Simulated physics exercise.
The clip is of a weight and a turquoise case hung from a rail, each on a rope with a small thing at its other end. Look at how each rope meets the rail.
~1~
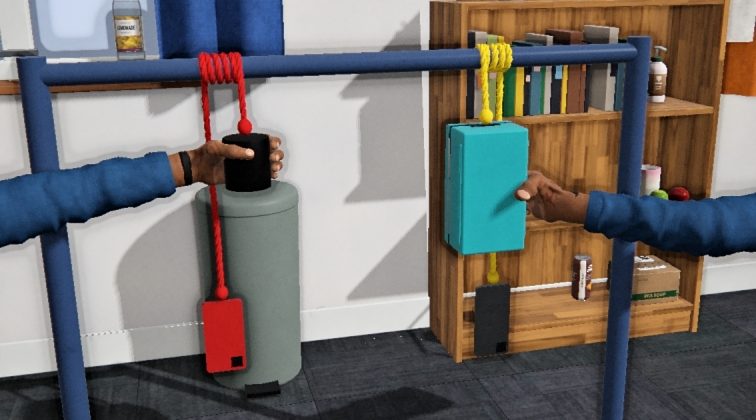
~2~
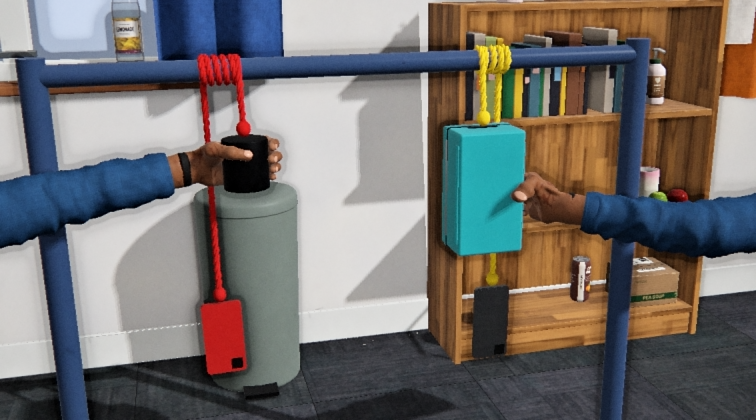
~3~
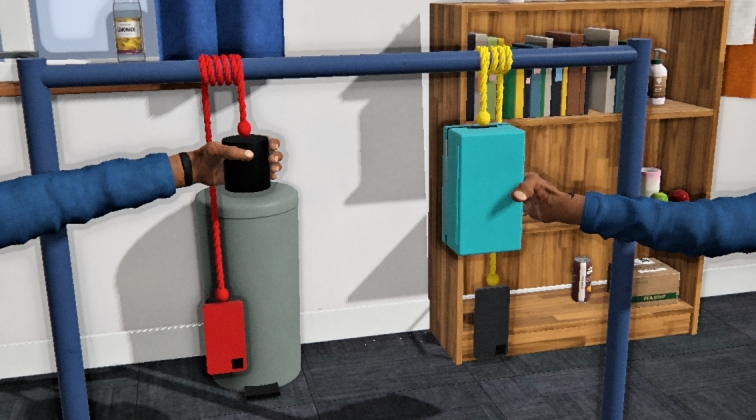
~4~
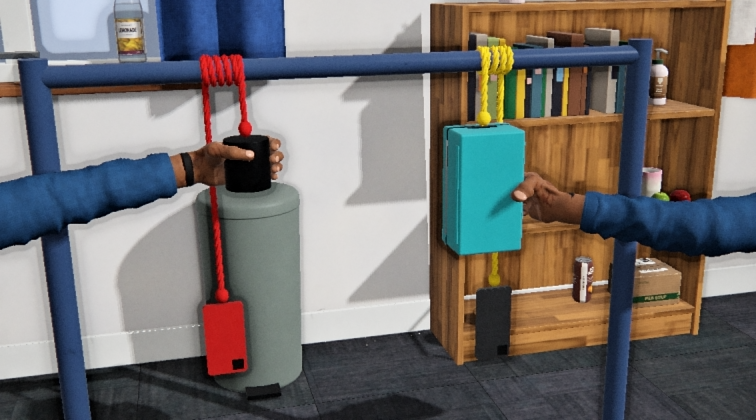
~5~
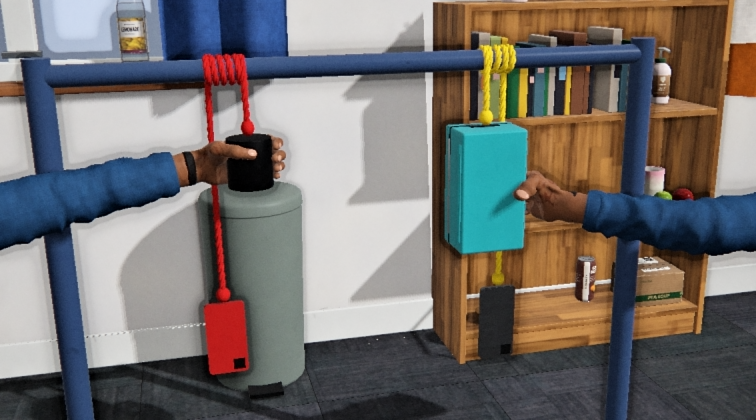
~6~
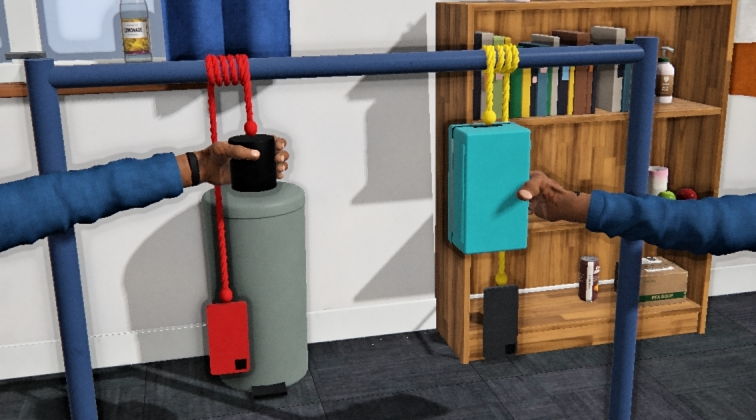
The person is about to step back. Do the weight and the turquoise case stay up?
Outcome: The weight is held, the turquoise case keeps its height.
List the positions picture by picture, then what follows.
In the first picture, weight (247, 162); turquoise case (485, 187); left phone (224, 336); right phone (492, 320).
In the second picture, weight (246, 163); turquoise case (482, 188).
In the third picture, weight (246, 163); turquoise case (482, 188).
In the fourth picture, weight (247, 163); turquoise case (482, 188).
In the fifth picture, weight (250, 162); turquoise case (484, 187).
In the sixth picture, weight (253, 163); turquoise case (487, 187); left rope wound several times round the rail; right rope wound several times round the rail.
Then, 0.48 s past the final frame, weight still up near (250, 162); turquoise case still up near (488, 179).
Then, 1.02 s past the final frame, weight still up near (251, 162); turquoise case still up near (487, 182).
When it is over, weight still up near (250, 161); turquoise case still up near (487, 183). The weight keeps its height and the turquoise case stays hanging.
